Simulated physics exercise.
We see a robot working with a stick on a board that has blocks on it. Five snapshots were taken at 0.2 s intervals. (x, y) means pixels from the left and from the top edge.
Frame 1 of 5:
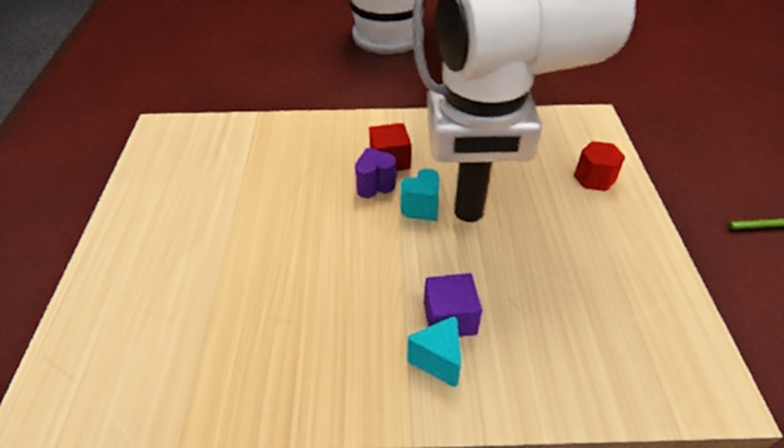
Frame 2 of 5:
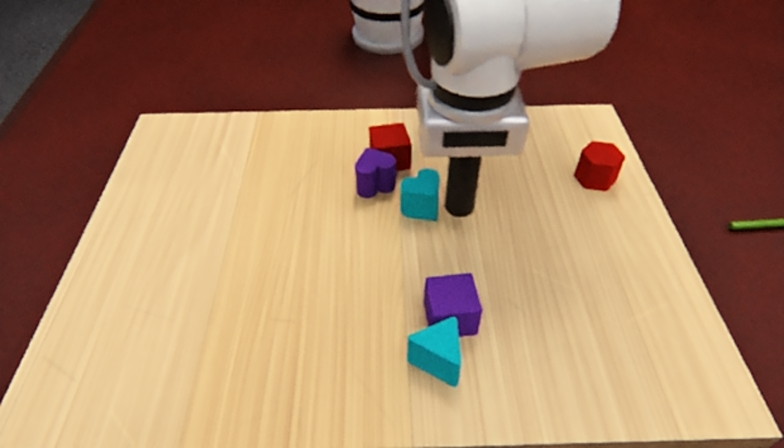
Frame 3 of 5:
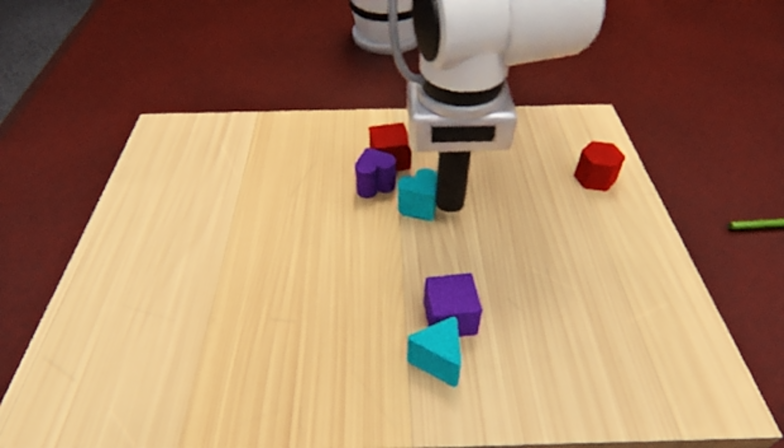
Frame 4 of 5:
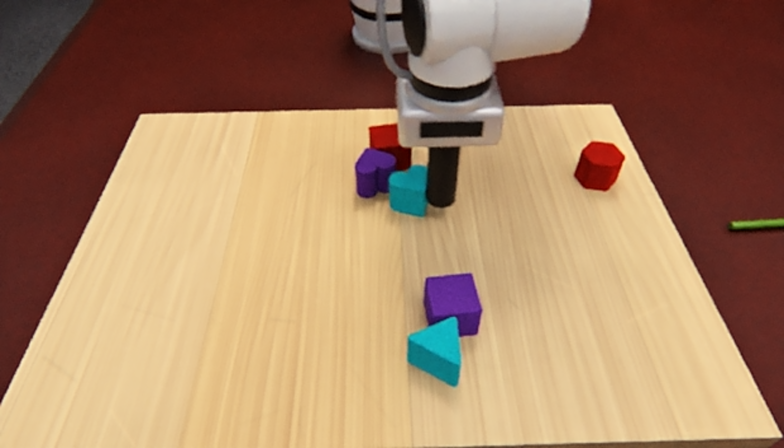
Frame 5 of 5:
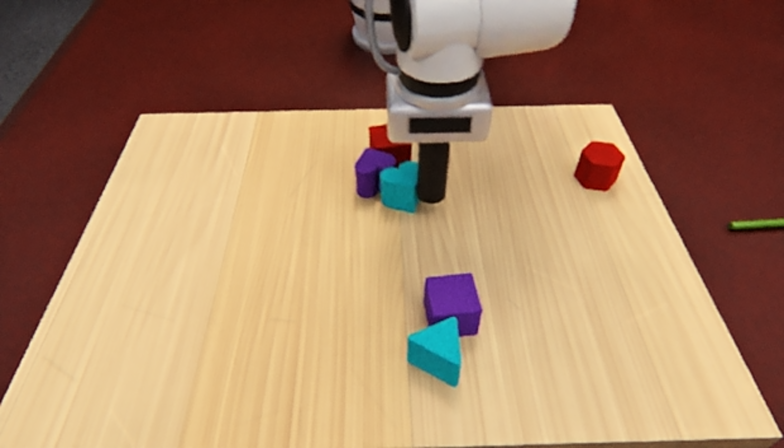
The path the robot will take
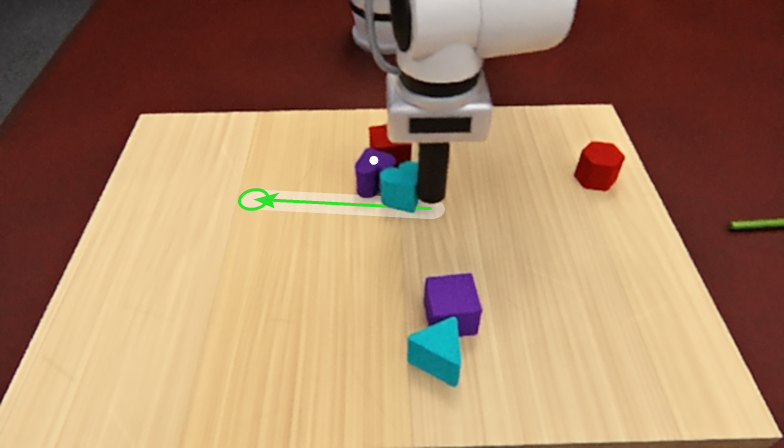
The robot's black stick moved left across the wooden board to the turquoise heart block, then pushed it a short way left, up close to the purple heart block, while the other blocks stayed still.
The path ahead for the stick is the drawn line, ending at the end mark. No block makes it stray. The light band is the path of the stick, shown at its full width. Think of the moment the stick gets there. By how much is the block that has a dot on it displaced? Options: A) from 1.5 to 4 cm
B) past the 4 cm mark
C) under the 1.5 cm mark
My pick is B.
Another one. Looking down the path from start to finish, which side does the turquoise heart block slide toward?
Facing from start to end, it will go to the right.
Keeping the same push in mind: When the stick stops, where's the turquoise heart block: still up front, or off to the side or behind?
I think it loses its spot in front.
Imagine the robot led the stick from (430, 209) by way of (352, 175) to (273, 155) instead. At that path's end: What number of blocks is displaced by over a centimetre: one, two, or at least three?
I count two.
The line goes from (430, 209) to (254, 199); the dot is on the purple heart block.
What follows on the original path. One third of the way, stick (370, 191); purple heart block (349, 146), turned 35° clockwise; turquoise heart block (350, 165), turned 45° clockwise.
Two thirds of the way, stick (308, 188); purple heart block (343, 141), turned 70° clockwise; turquoise heart block (325, 158), turned 80° clockwise.
At the end, stick (250, 185); purple heart block (343, 141), turned 70° clockwise; red four-sided block unmoved; turquoise heart block (325, 158), turned 80° clockwise.
